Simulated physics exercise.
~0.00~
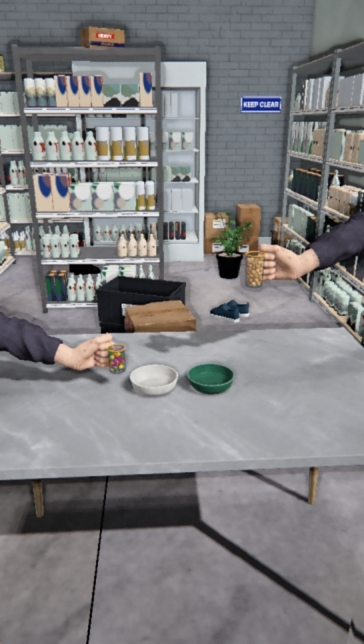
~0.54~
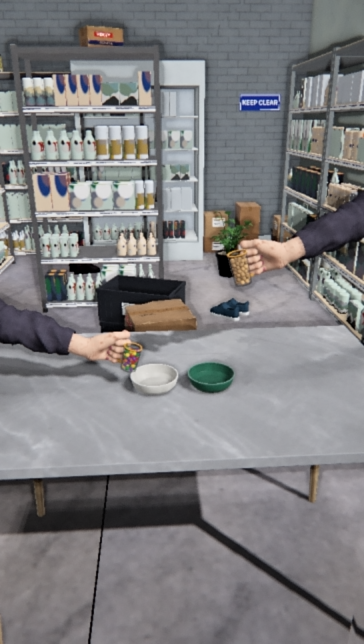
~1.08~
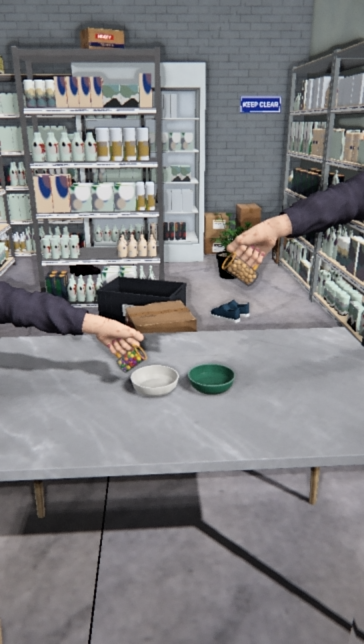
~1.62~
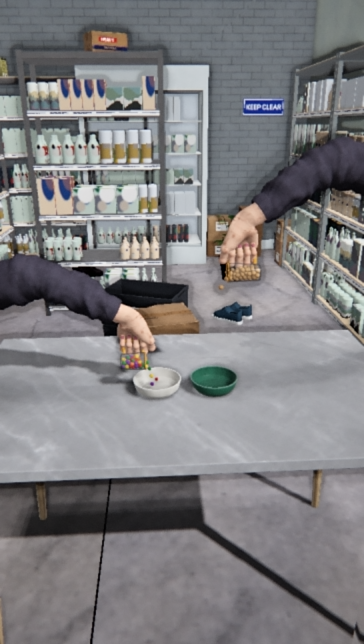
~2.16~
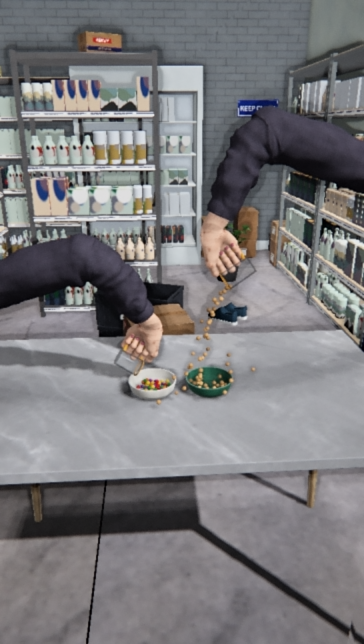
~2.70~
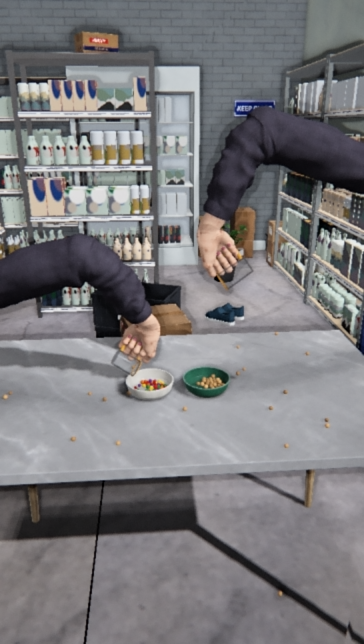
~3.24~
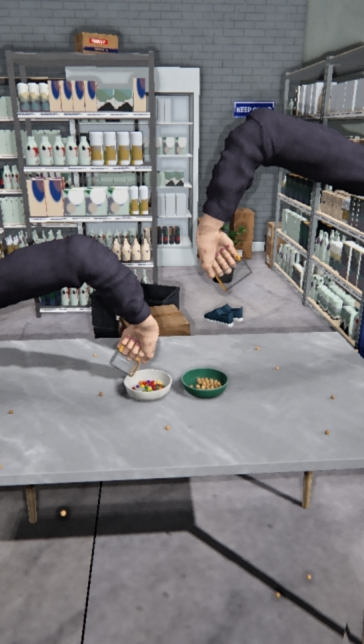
Two hands in dark sleeves hold clear cups of small pieces above a grey table in a storeroom, seen from the front through a slightly swaying camera. The left cup, holding colourful pieces, hangs low over a white dish, while the right one, with tan pieces, is held higher above a green dish. Shelves of bottles and boxes stand behind. Both hands tip their cups until they are upside down. The colourful pieces all settle in the white dish, but the tan ones scatter, most staying in the green dish and the rest ending up on the table and floor.
